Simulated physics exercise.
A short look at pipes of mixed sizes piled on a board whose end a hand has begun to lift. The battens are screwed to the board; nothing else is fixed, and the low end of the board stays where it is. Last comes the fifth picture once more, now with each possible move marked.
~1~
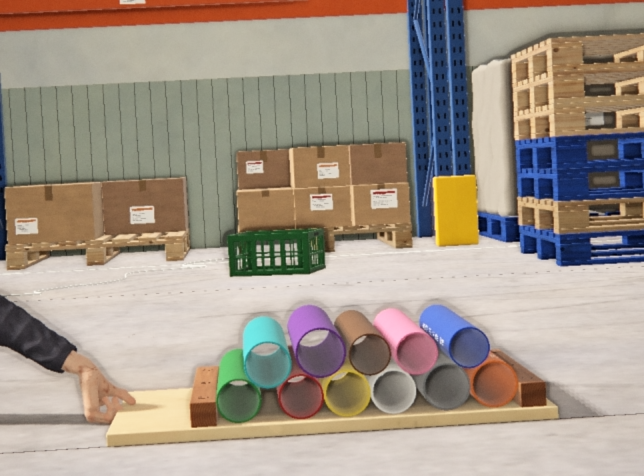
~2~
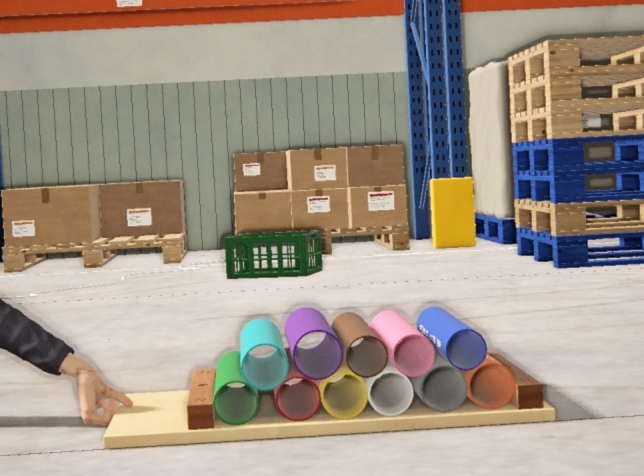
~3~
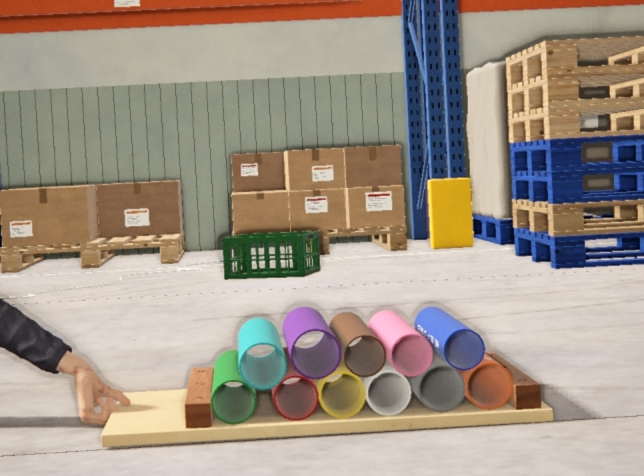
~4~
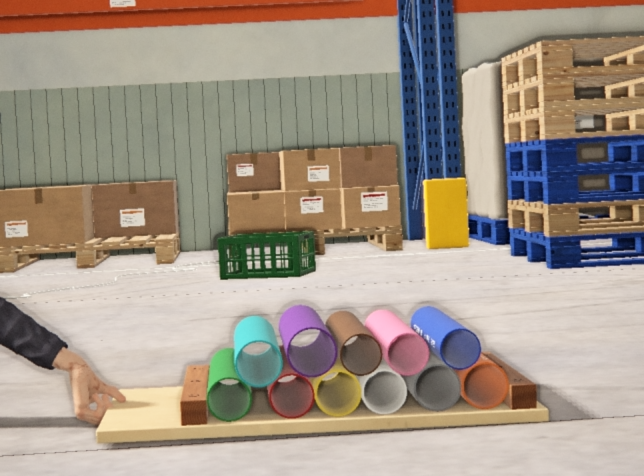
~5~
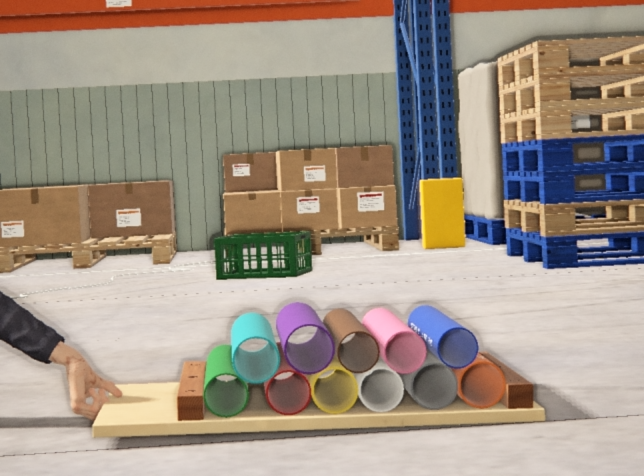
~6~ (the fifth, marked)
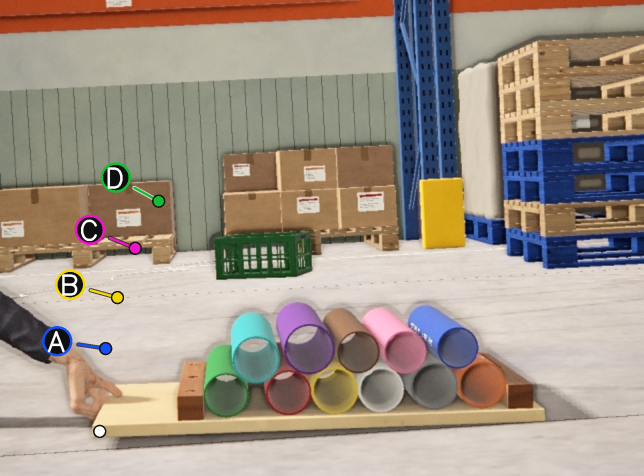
At the start, a hand at the left holds the end of a pale board carrying two rows of colourful pipes between wooden blocks. The hand then raises that end slightly as the view drifts a little, and by the end the pipes are still stacked in the same arrangement.
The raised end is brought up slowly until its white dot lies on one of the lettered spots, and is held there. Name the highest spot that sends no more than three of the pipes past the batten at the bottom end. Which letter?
At most to C.
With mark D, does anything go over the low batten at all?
Yes, at D.
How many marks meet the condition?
Three of the four.
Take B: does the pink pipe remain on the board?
Yes, with B.
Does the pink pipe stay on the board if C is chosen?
Yes.
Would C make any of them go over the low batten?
No, at C.
On the marked copy, A at (105, 349); B at (117, 297); C at (135, 248); D at (159, 201); the white dot at (100, 432).
Following C. Soon after the start, board at 16°.
Later, board at 25°.
In the end, board at 25°, none over the low batten.
As for the rest, A none over the low batten; B none over the low batten; D five over the low batten.
